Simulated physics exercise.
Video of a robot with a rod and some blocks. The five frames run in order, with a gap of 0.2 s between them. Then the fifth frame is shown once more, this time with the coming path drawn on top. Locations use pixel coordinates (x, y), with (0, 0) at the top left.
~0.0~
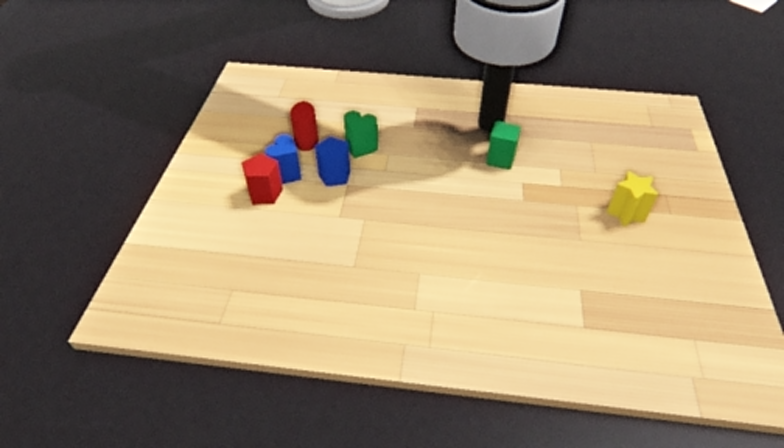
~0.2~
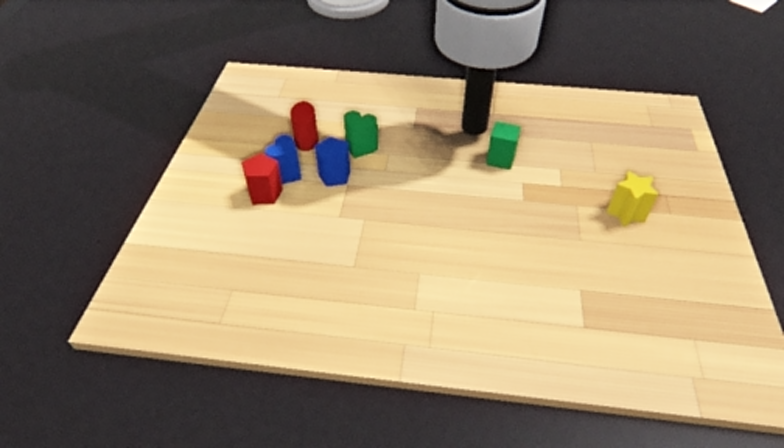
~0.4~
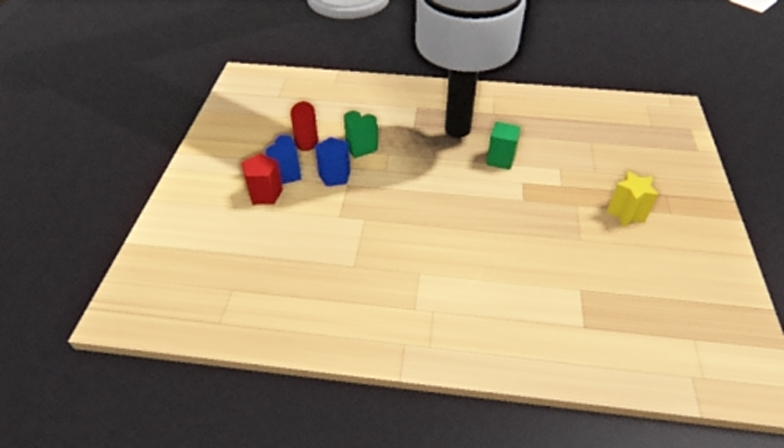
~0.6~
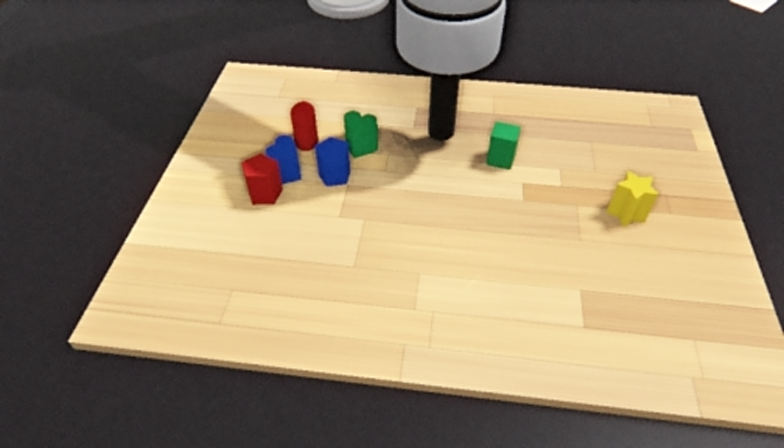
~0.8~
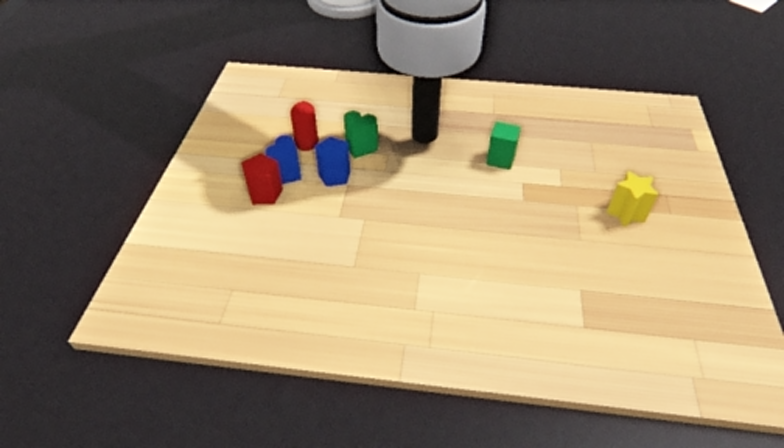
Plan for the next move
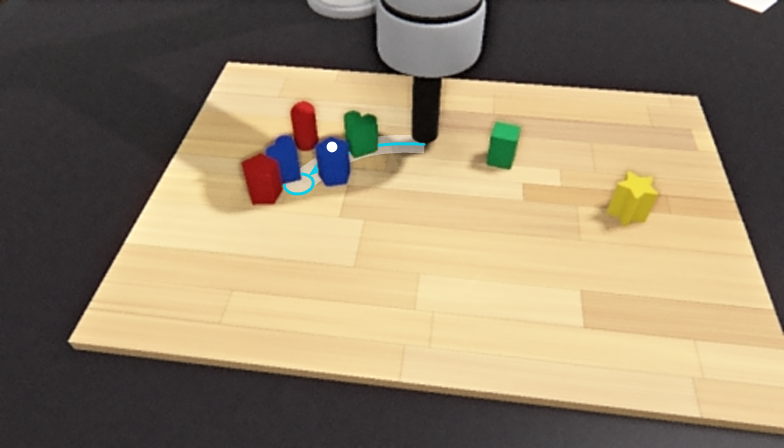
A robot arm with a black rod slid slowly left across the back of a wooden board, away from a green block and toward a cluster of red, blue and green blocks, touching none.
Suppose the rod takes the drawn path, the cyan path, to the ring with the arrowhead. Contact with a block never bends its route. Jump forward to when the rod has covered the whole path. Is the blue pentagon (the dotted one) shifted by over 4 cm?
No, that is not what happens.
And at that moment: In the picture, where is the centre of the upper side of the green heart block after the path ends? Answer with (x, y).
By then it is at (291, 127).
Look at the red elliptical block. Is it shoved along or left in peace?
That block is shifted.
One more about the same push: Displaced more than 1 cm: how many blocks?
Total: Three-plus.
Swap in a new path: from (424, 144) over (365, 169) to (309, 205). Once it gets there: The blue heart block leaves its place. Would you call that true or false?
True.
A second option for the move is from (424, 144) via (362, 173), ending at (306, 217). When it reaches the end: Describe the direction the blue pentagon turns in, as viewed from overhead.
Seen from overhead, it turns clockwise.
The line goes from (424, 144) over (378, 145) and (334, 159) to (299, 184); the dot is on the blue pentagon.
The first path, step by step. One third of the way, rod at (376, 137); green heart block at (343, 120).
Two thirds of the way, rod at (333, 150); red elliptical block at (291, 109), turned 40° clockwise; blue pentagon at (330, 150), turned 15° anticlockwise; green heart block at (299, 127), turned 35° clockwise.
At the end, rod at (297, 175); red pentagon at (253, 167), turned 20° anticlockwise; blue heart block at (266, 147); red elliptical block at (290, 108), turned 40° clockwise; blue pentagon at (324, 161), turned 75° anticlockwise; green heart block at (291, 127), turned 80° clockwise.
